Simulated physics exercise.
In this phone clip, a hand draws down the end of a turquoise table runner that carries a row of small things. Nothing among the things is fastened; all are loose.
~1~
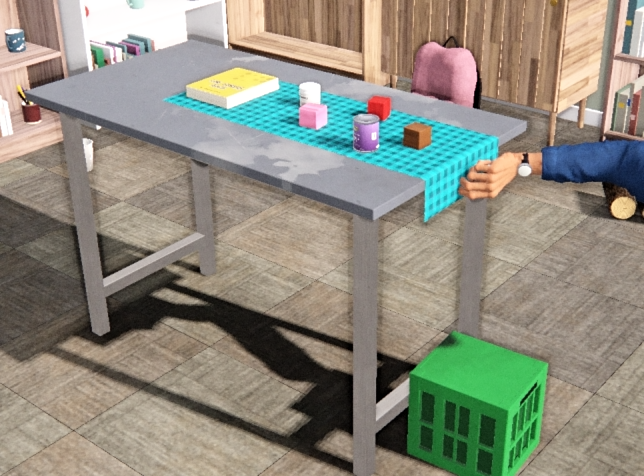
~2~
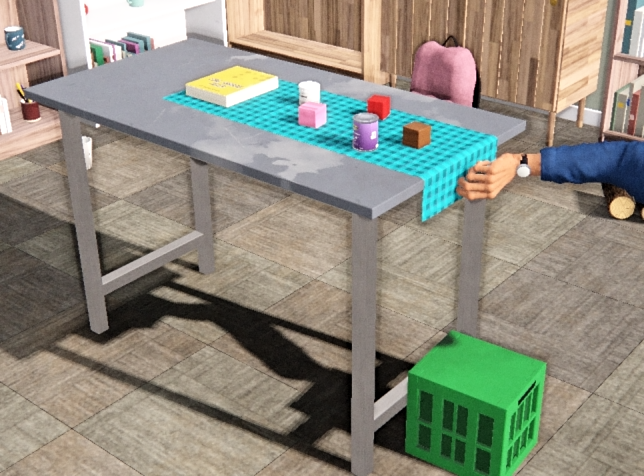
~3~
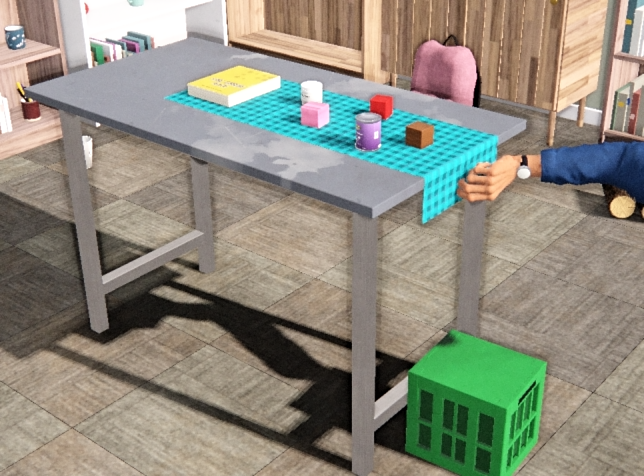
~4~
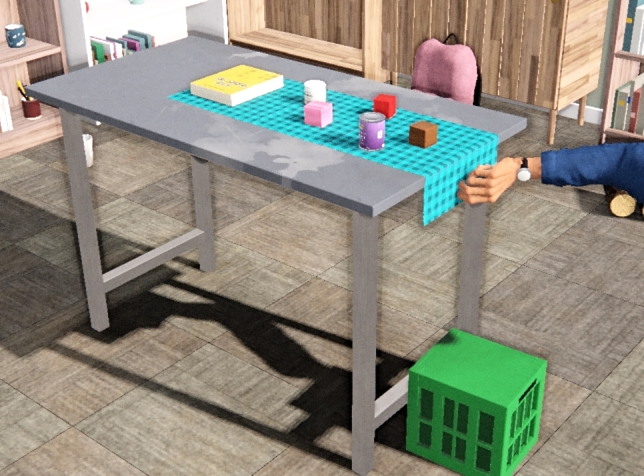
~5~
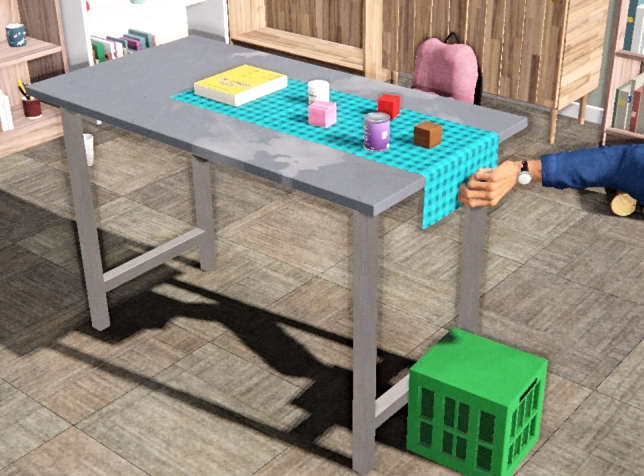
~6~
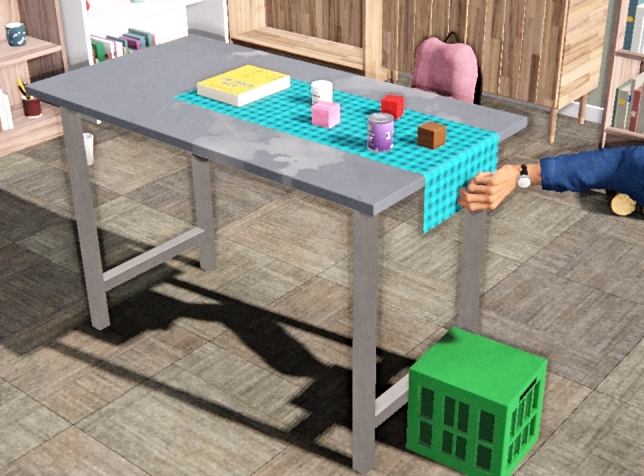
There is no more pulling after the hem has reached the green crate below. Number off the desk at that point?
Four items fall.
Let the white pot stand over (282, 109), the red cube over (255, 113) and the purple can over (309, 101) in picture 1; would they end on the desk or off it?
White pot: Still up. Red cube: Still up. Purple can: Still up.
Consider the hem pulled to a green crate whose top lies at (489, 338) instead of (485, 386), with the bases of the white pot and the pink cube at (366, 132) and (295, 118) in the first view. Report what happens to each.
The white pot is carried off; the pink cube holds on.
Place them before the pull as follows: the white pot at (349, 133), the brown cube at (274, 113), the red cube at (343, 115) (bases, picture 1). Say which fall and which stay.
Here's what happens: The white pot leaves its perch, the brown cube remains aboard, the red cube leaves its perch.
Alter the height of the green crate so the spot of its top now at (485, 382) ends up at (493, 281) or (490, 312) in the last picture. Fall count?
Over the edge go 1 and 2.
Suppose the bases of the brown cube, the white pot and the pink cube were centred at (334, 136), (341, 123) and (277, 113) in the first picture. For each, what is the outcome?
The brown cube ends up off; the white pot ends up off; the pink cube stays put.
A little later, hem near (459, 293); brown cube and purple can gone.
Next, hem on the crate; brown cube, purple can and red cube gone.
When it is over, hem on the crate; brown cube, purple can, red cube and pink cube gone. It carries off four.
